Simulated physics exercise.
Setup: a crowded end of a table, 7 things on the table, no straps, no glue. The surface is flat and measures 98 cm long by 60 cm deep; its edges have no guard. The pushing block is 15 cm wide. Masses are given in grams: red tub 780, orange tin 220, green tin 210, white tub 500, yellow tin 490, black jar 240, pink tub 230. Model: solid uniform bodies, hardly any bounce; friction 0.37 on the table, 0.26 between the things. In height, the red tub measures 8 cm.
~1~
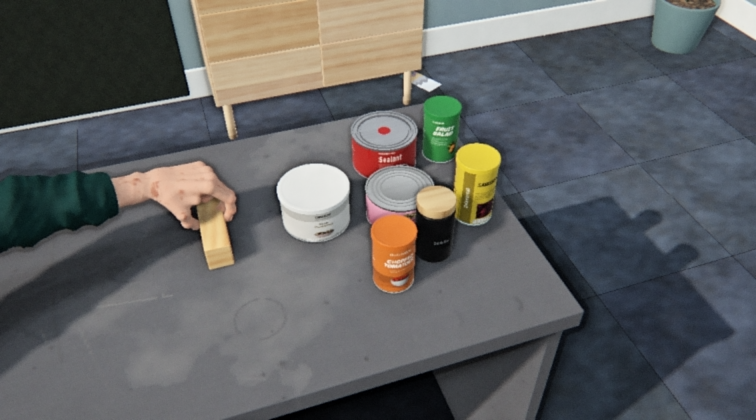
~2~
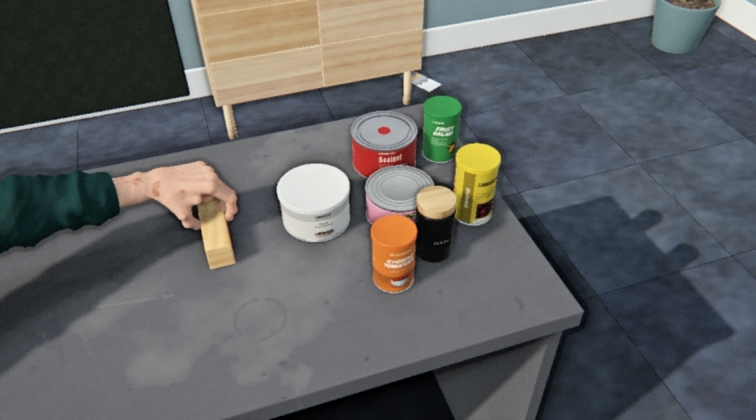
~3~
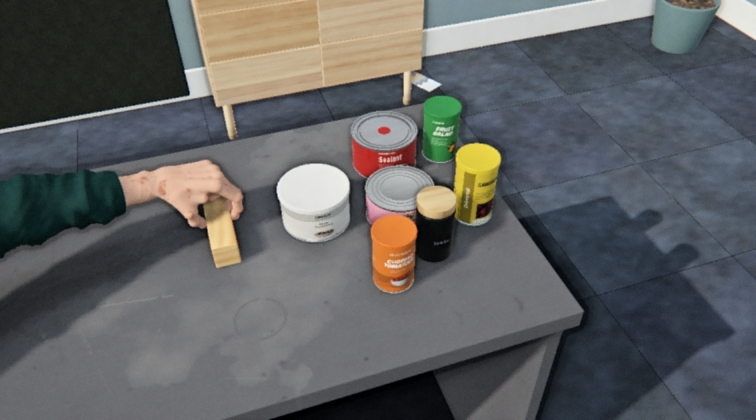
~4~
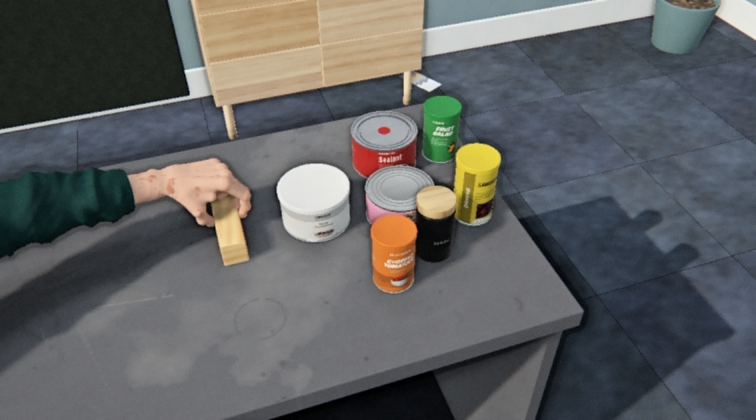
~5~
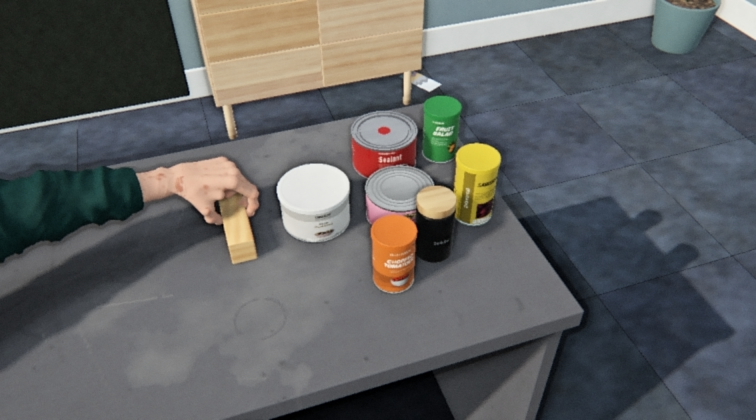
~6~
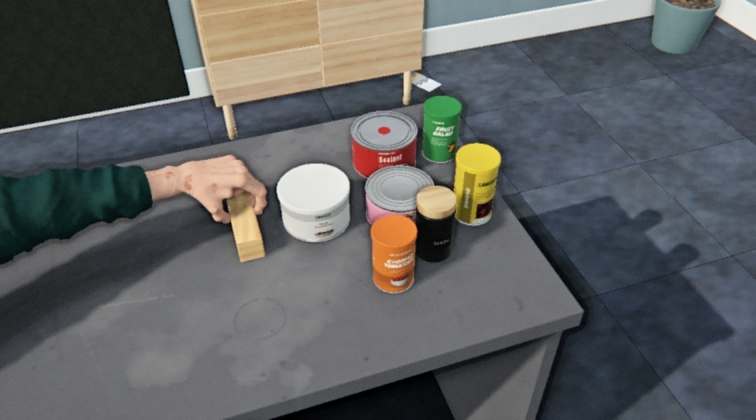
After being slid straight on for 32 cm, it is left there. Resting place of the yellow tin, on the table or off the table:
It leaves the table.
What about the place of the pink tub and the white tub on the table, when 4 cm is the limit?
As for the pink tub, it winds up somewhere else, and the white tub winds up somewhere else.
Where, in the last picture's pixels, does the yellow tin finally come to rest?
It ends near (600, 405).
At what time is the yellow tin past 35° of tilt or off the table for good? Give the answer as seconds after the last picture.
Roughly at the 1.4 s mark.
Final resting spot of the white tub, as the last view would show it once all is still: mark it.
(439, 173).
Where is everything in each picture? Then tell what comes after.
Pusher on by 0 cm; yellow tin (475, 186); red tub (384, 146), in the first picture.
Pusher on by 0 cm; green tin (441, 131); white tub (315, 203), in the second picture.
Pusher on by 1 cm; black jar (435, 225); pink tub (400, 201), in the third picture.
Pusher on by 2 cm; red tub (384, 146); orange tin (394, 255), in the fourth picture.
Pusher on by 4 cm; green tin (441, 131); white tub (315, 203), in the fifth picture.
Pusher on by 5 cm; yellow tin (475, 186); black jar (435, 225), in the sixth picture.
Then, 0.90 s later than the last frame, pusher on by 17 cm; white tub 8 cm from its spot; pink tub 5 cm from its spot.
Then, 1.60 s later than the last frame, pusher on by 26 cm; yellow tin now off the table; white tub 17 cm from its spot; pink tub 13 cm from its spot.
Then, 1.90 s later than the last frame, pusher on by 30 cm; pink tub 16 cm from its spot; white tub 21 cm from its spot; red tub 3 cm from its spot.
Then, 2.10 s later than the last frame, pusher on by 32 cm; pink tub 18 cm from its spot; white tub 23 cm from its spot; red tub 5 cm from its spot.
When it is over, off the table, yellow tin; not toppled but over 4 cm from the start, red tub, white tub and pink tub; the other 3 within 4 cm of the start. End places, in pixels of the last picture, yellow tin near (600, 405).
